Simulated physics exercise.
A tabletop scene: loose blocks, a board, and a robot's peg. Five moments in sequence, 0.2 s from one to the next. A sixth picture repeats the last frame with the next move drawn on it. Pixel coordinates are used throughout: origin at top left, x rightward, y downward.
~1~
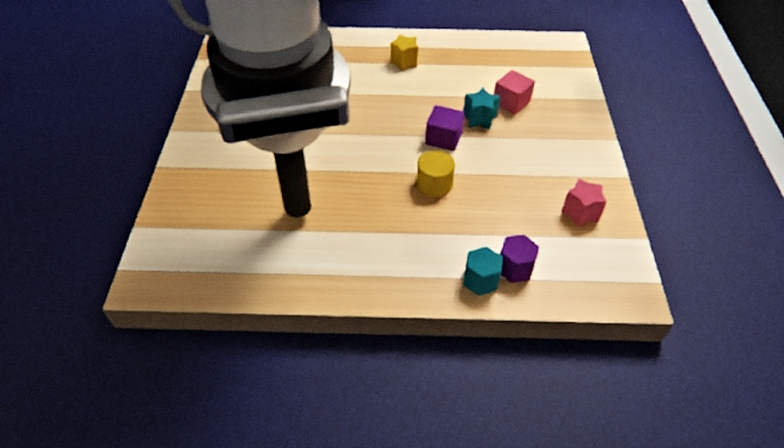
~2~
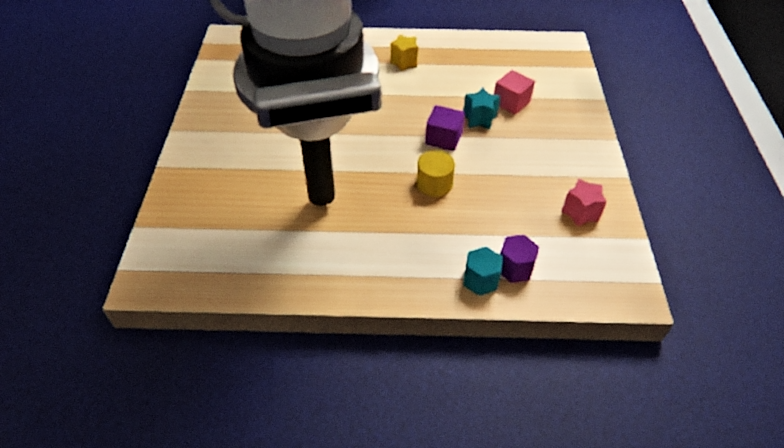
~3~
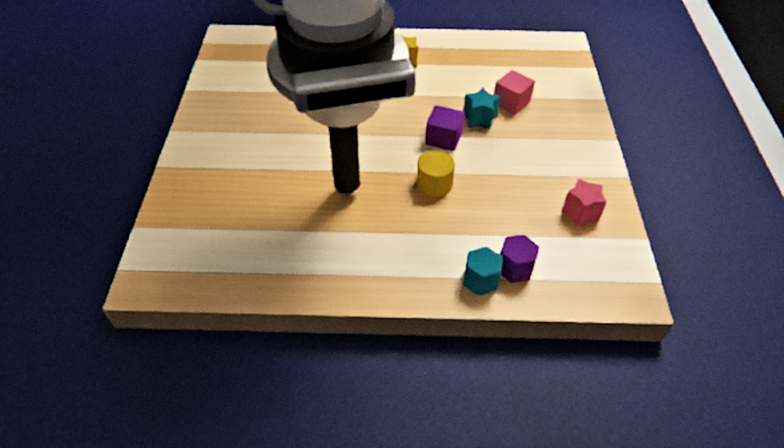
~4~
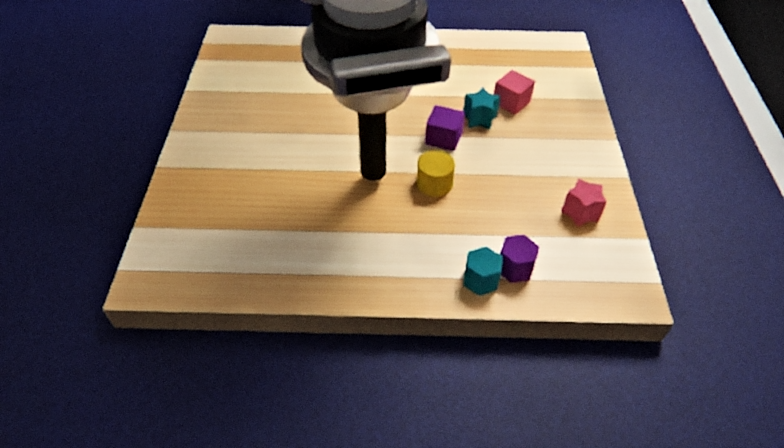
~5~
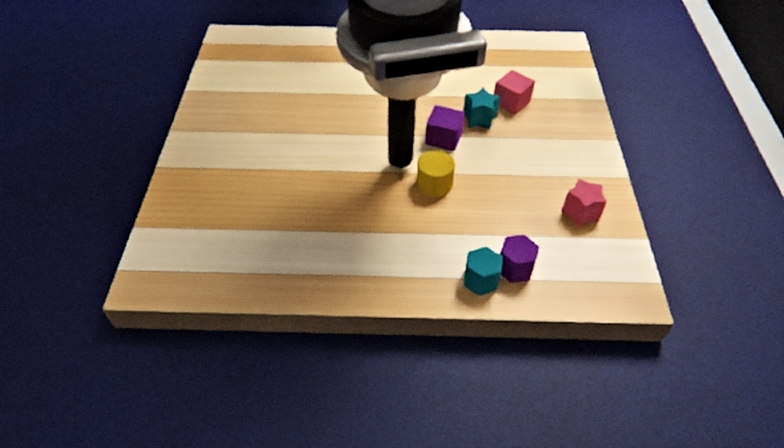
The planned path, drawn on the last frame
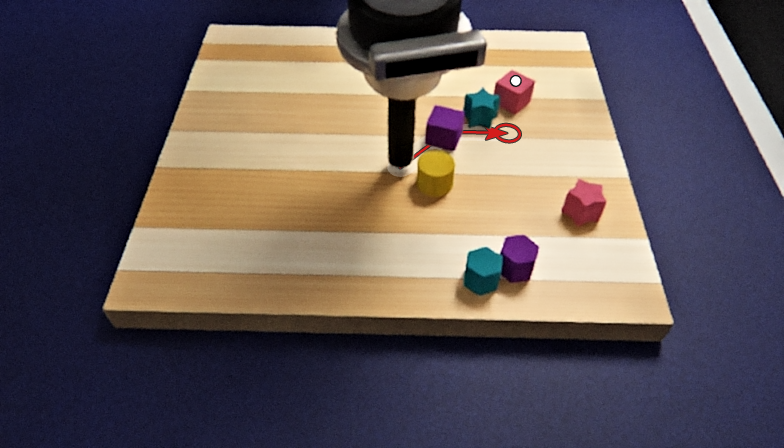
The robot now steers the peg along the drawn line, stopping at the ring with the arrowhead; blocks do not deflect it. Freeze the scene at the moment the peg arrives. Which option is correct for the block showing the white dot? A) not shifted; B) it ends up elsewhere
That would be B.
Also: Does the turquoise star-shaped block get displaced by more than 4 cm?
Yes, that is how it ends up.
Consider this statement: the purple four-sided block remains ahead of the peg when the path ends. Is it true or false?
That claim is true.
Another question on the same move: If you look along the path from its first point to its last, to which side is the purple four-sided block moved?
Goes right.
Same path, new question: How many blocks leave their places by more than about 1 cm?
The number of blocks that move over 1 cm is three or more.
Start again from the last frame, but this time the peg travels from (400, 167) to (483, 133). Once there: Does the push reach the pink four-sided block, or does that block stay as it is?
It will be resting on its spot.
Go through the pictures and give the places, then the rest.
The first frame shows peg's lower end (298, 208); yellow cylinder (436, 163); purple four-sided block (446, 117); turquoise star-shaped block (483, 98); pink four-sided block (516, 81).
The second frame shows peg (322, 196); blocks still.
The third frame shows peg (347, 184); blocks still.
The fourth frame shows peg (373, 172); blocks still.
The fifth frame shows peg (401, 159); yellow cylinder (436, 163); purple four-sided block (446, 117); turquoise star-shaped block (483, 98); pink four-sided block (516, 81).
Drawn move, from (400, 167) via (430, 145) and (465, 132), ending at (508, 133); the dot is on the pink four-sided block.
The first path, step by step. One third of the way, peg (430, 137); purple four-sided block (454, 112), turned 15° clockwise.
Two thirds of the way, peg (467, 124); purple four-sided block (492, 103), turned 35° clockwise; turquoise star-shaped block (515, 91), turned 20° anticlockwise; pink four-sided block (528, 75), turned 35° anticlockwise.
At the end, peg (509, 125); yellow cylinder still; purple four-sided block (531, 100), turned 10° clockwise; turquoise star-shaped block (542, 83), turned 45° anticlockwise; pink four-sided block (541, 64), turned 60° anticlockwise.
